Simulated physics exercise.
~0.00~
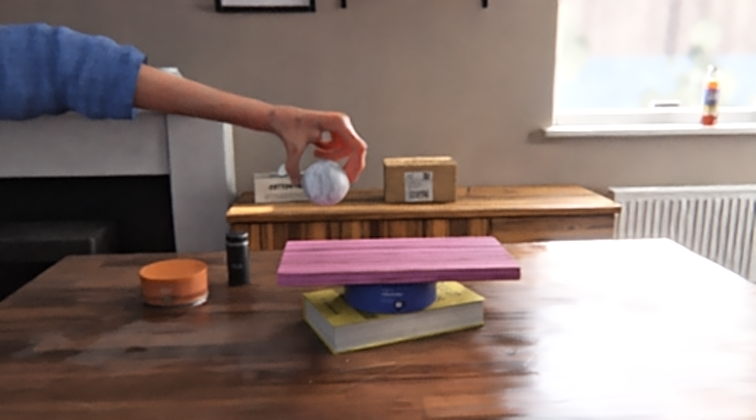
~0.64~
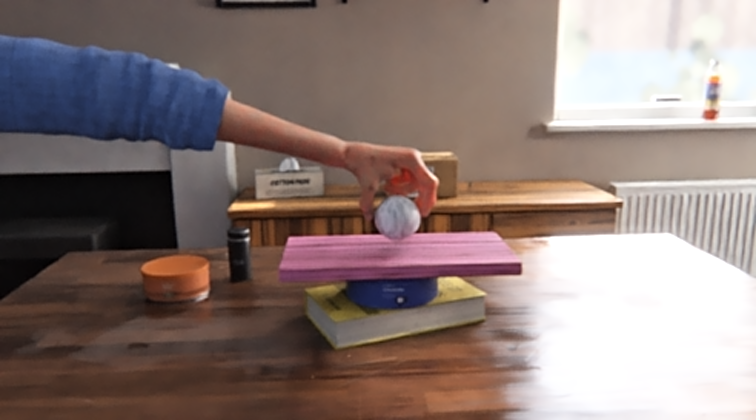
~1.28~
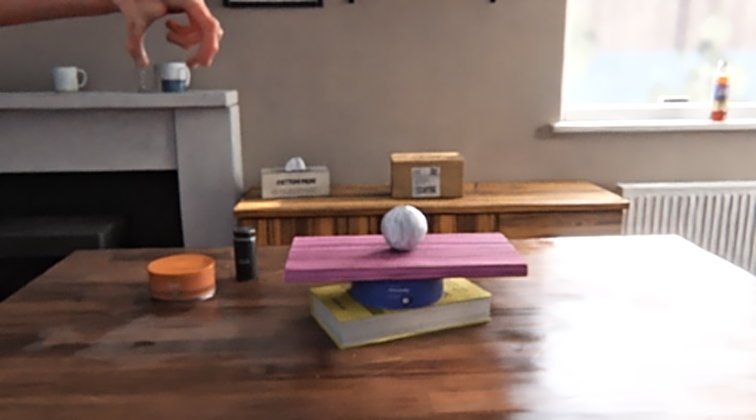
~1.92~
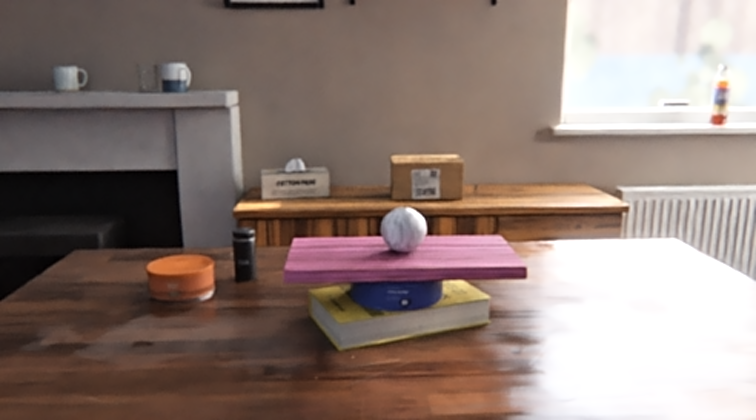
A hand lowering a white onion onto a pink board atop a blue tub and yellow book, then withdrawing as the stack stays balanced.
